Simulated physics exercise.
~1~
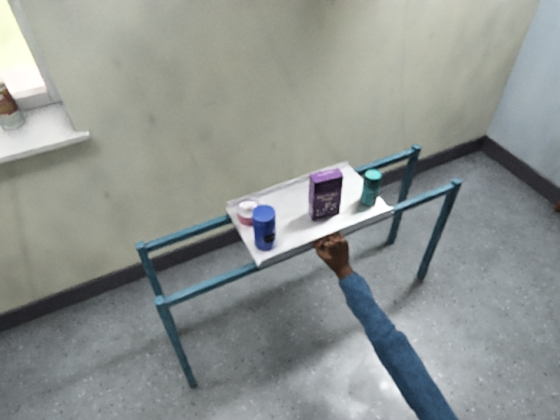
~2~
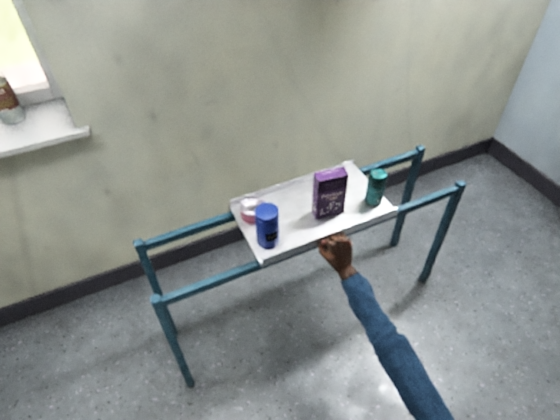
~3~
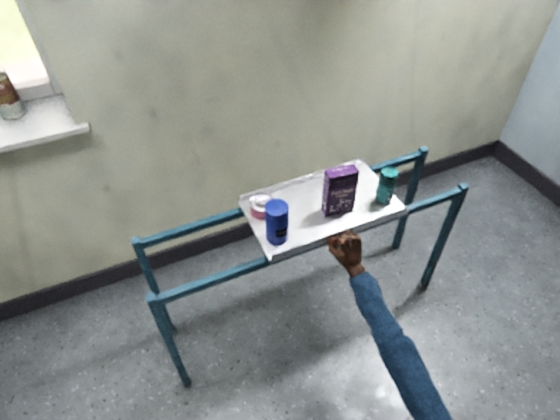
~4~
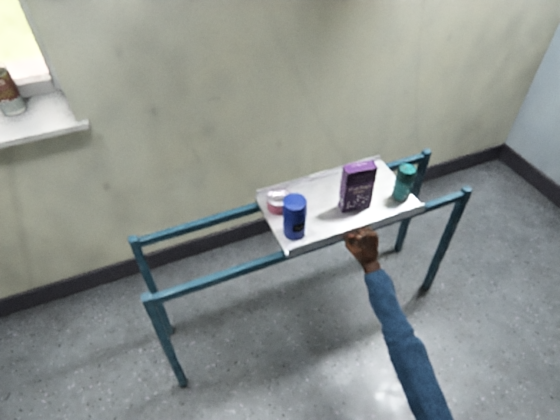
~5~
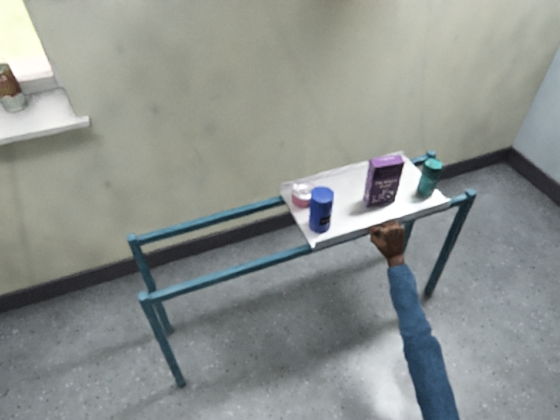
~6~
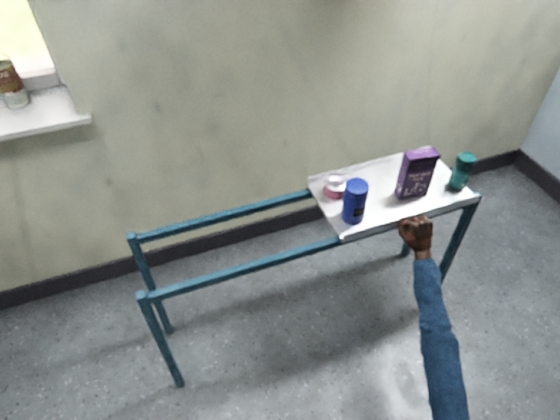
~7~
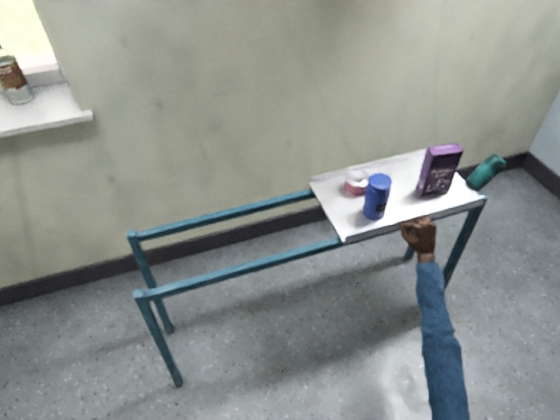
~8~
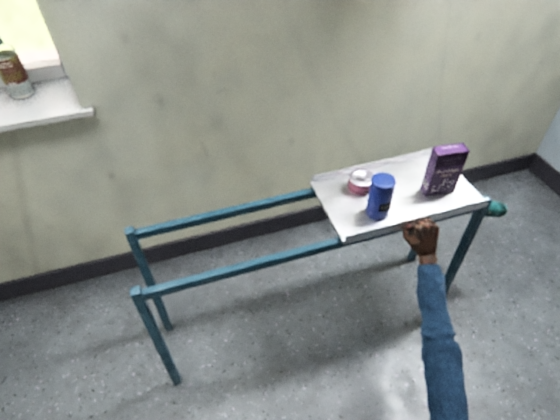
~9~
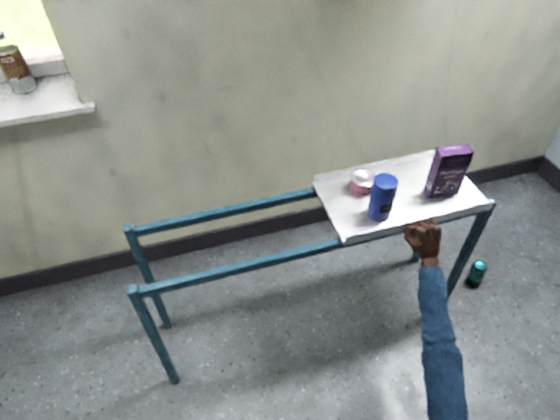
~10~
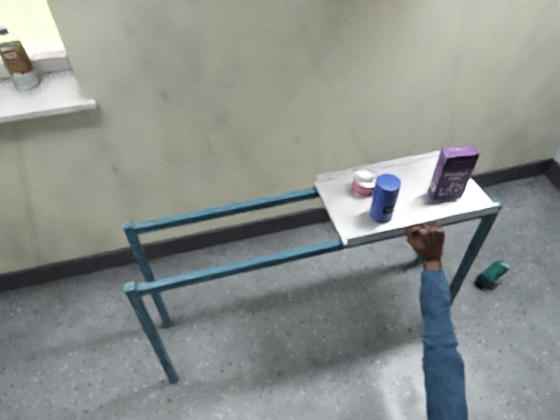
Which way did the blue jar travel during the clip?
The blue jar moved to the right, staying upright on the tray.
